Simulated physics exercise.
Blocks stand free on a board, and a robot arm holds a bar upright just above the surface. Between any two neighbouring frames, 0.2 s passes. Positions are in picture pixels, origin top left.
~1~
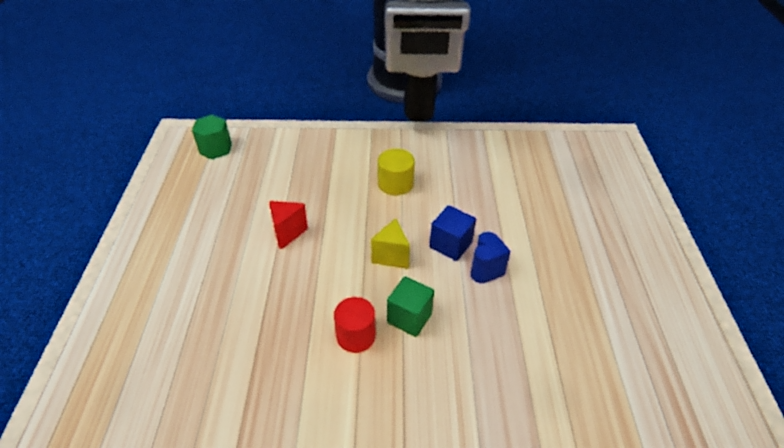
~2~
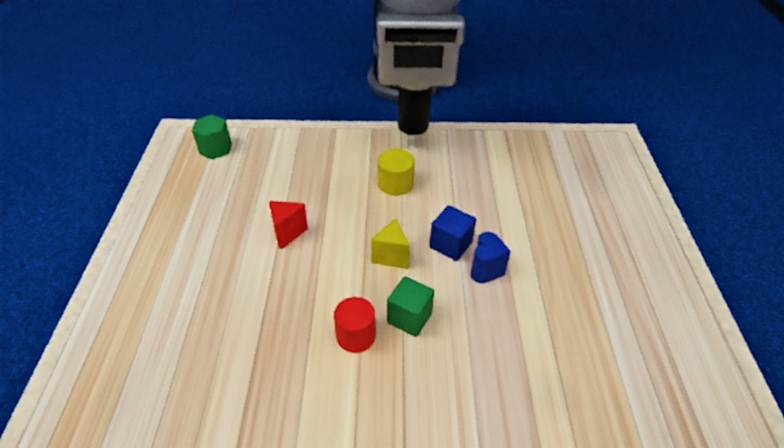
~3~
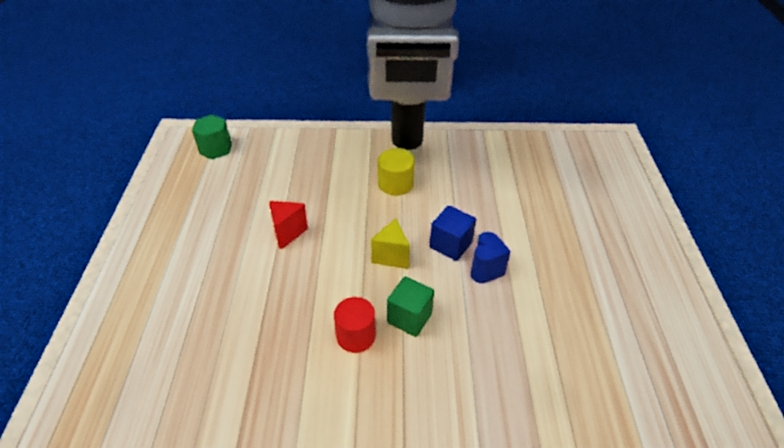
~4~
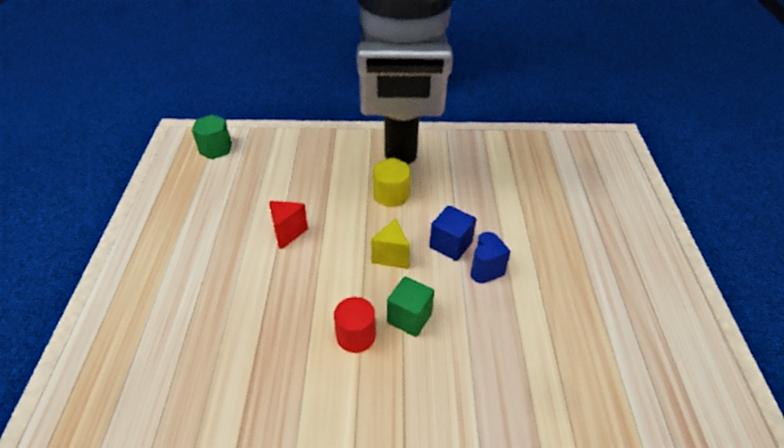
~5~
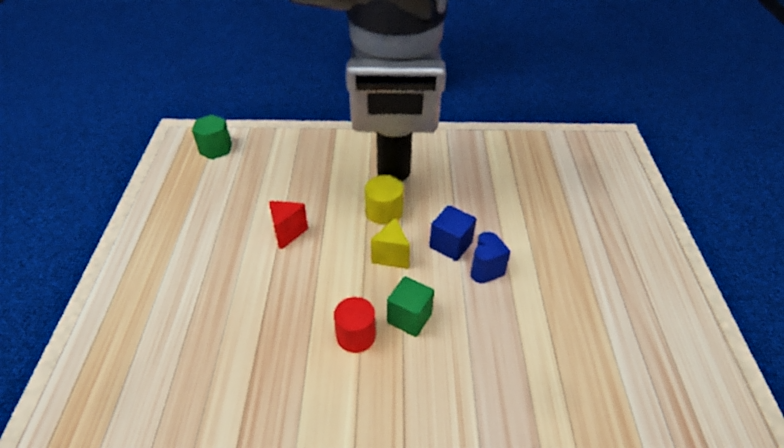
A pale striped wooden board on a blue surface is seen from above at an angle, with a robot arm at the far edge. A green block sits far left, a red triangular block left of centre, yellow round and triangular blocks mid-board, two blue blocks to their right, and red and green blocks nearer. The arm's dark bar moves forward and slightly left, then pushes the yellow round block toward the yellow triangular one.
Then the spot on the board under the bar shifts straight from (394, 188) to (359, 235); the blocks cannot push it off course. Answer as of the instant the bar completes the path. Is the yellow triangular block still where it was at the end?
I believe not.
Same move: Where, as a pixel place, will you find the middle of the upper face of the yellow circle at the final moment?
I'd guess (363, 240).
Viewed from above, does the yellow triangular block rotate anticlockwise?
Answer: Yes.
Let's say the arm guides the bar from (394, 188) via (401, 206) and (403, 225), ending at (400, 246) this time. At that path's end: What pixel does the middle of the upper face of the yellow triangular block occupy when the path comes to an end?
Answer: (390, 253).
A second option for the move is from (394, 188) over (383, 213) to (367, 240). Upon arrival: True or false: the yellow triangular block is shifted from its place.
Answer: True.
What follows on the original path. Halfway along, bar at (377, 194); yellow circle at (371, 213).
At the end, bar at (358, 218); red triangular block unmoved; yellow circle at (363, 240); yellow triangular block at (397, 245), turned 30° anticlockwise.
